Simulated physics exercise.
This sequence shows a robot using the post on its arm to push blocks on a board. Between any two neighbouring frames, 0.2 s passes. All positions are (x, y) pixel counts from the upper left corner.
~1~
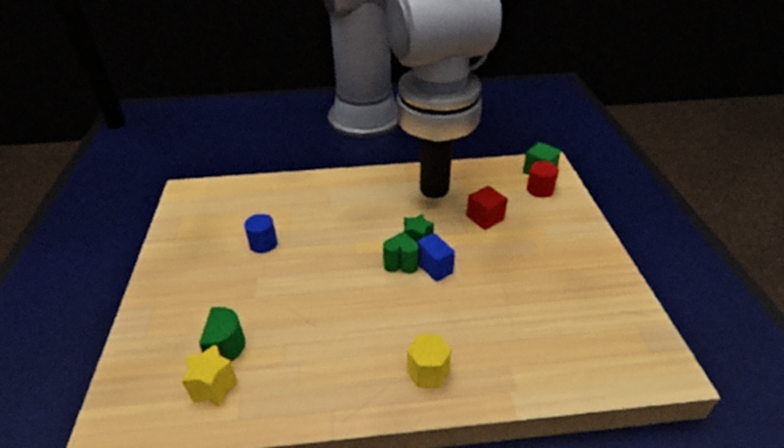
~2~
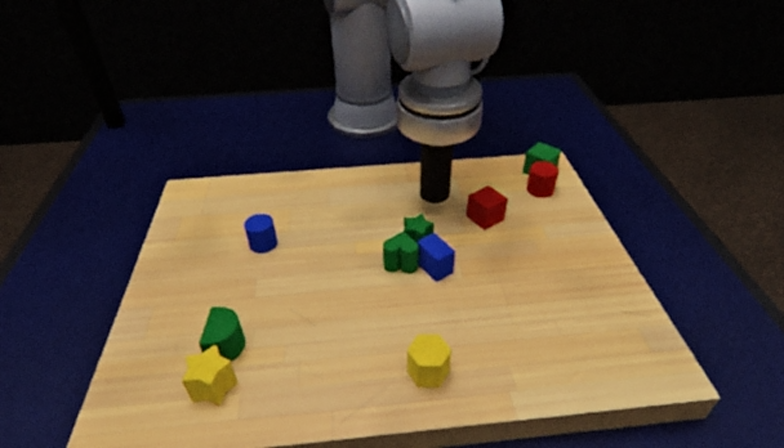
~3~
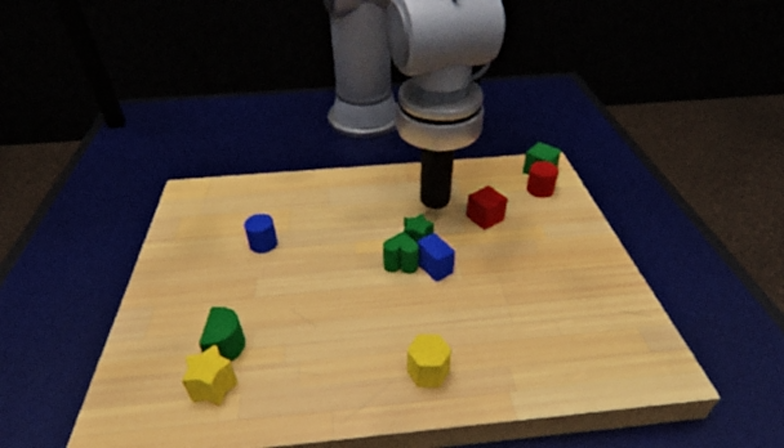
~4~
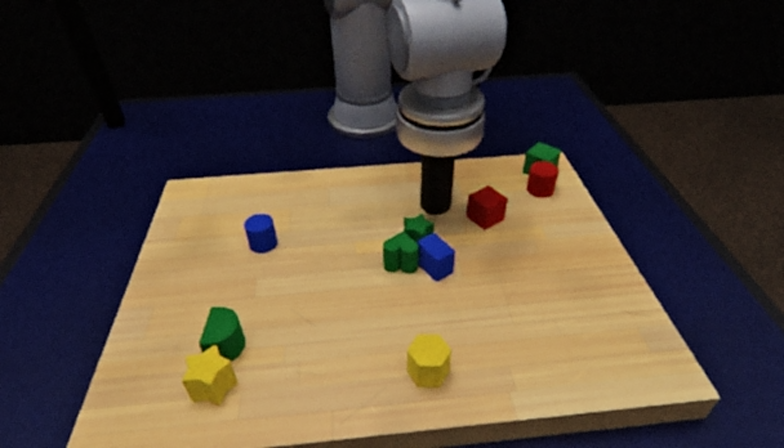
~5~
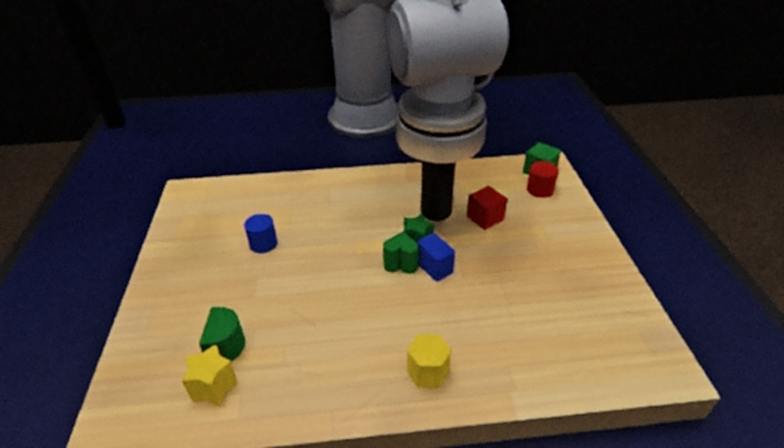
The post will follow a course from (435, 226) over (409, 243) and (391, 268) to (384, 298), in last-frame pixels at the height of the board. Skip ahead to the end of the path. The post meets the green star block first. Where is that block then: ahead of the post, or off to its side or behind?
I'd say it is still being pushed.
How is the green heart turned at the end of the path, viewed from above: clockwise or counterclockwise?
It goes anticlockwise.
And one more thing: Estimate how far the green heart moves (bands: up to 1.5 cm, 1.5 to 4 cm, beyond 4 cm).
It moves quite far, over 4 cm.
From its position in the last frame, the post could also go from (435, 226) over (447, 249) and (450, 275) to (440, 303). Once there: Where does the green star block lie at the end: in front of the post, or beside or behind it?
By then it is beside or behind the post.
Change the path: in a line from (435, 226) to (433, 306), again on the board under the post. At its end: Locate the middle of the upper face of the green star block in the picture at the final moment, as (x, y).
The centre of its top face lies at (407, 241).
What follows on the original path. One third of the way, post (409, 230); green heart (390, 257), turned 55° anticlockwise; green star block (393, 237), turned 15° anticlockwise.
Two thirds of the way, post (391, 254); green heart (369, 285), turned 55° anticlockwise; green star block (372, 263), turned 15° anticlockwise.
At the end, post (383, 284); green heart (351, 316), turned 45° anticlockwise; green star block (359, 293); blue oblong in place.
